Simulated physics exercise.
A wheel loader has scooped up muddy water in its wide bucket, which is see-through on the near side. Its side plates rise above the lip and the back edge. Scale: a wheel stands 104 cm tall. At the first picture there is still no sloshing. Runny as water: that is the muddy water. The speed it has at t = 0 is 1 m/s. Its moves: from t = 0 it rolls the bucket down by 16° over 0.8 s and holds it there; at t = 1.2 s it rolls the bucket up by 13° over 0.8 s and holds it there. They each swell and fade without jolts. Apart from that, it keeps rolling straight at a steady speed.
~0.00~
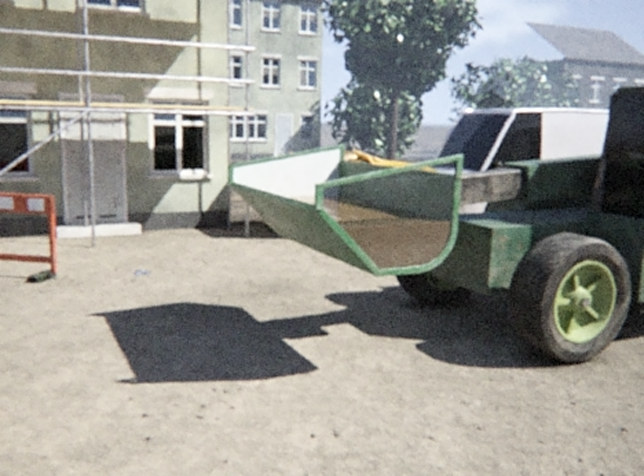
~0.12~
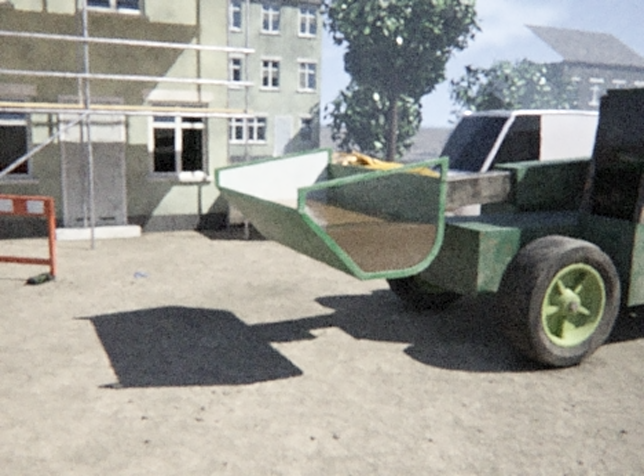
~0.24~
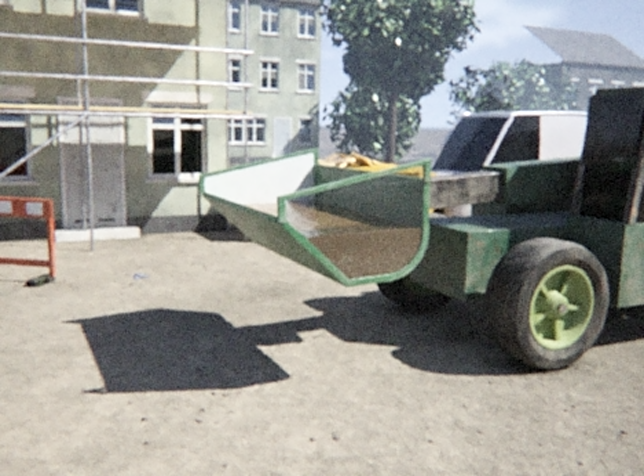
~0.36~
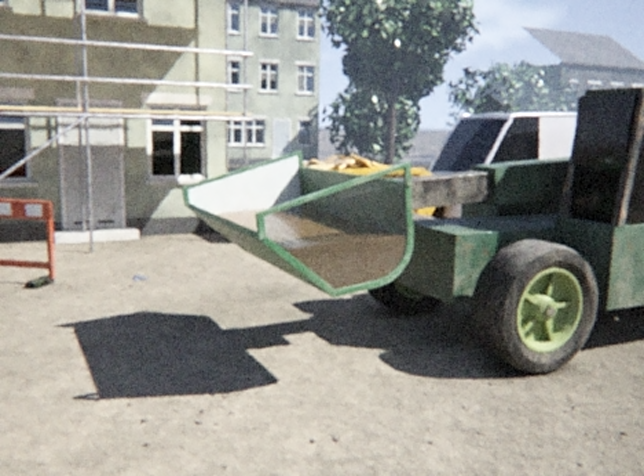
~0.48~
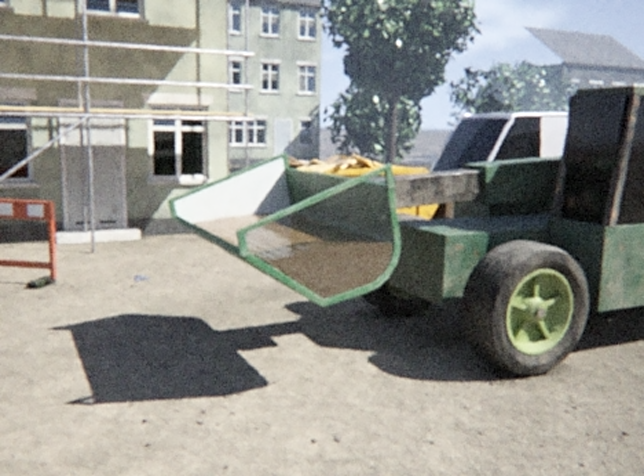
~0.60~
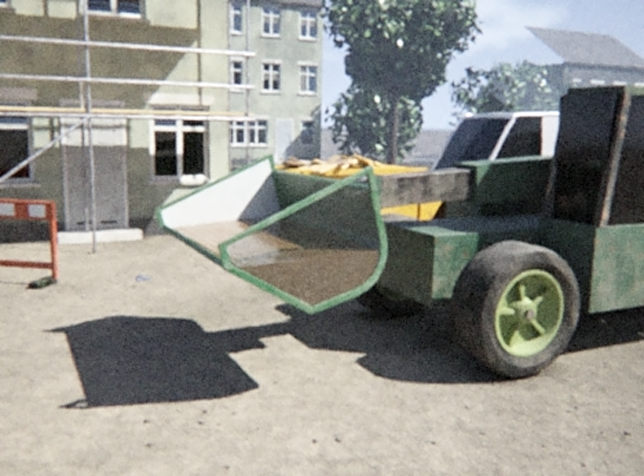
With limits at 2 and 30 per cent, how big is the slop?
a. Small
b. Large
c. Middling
Middling (c).
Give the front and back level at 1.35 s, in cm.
Approx. 32 cm front, approx. 14 cm back.
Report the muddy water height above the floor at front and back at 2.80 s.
Roughly 30 cm in front and 22 cm behind.
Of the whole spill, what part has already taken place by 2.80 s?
Around 100 percent of it.
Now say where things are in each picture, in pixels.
In the first picture, it reaches (382, 226) at the front; it reaches (442, 223) at the back; the lip is at (321, 206); the front is on the left.
In the second picture, it reaches (366, 230) at the front; it reaches (428, 226) at the back.
In the third picture, it reaches (349, 235) at the front; it reaches (413, 230) at the back; it has turned 2° nose down.
In the fourth picture, it reaches (332, 244) at the front; it reaches (397, 236) at the back; it has turned 6° nose down.
In the fifth picture, it reaches (317, 253) at the front; it reaches (384, 245) at the back; it has turned 11° nose down.
In the sixth picture, it reaches (302, 260) at the front; it reaches (371, 252) at the back; it has turned 15° nose down; the lip is at (230, 264).
By 1.35 s the bucket is at 16° forwards, the surface stands 15 cm at the back and 32 cm at the front; 8 per cent has gone, over the front.
By 2.10 s the bucket is at 4° forwards, the surface stands 30 cm at the back and 28 cm at the front; 9 per cent has gone, over the front.
By 2.80 s the bucket is at 4° forwards, the surface stands 21 cm at the back and 31 cm at the front; 9 per cent has gone, over the front.
By 4.89 s 9 per cent has gone, over the front, 35 of 393 litres.
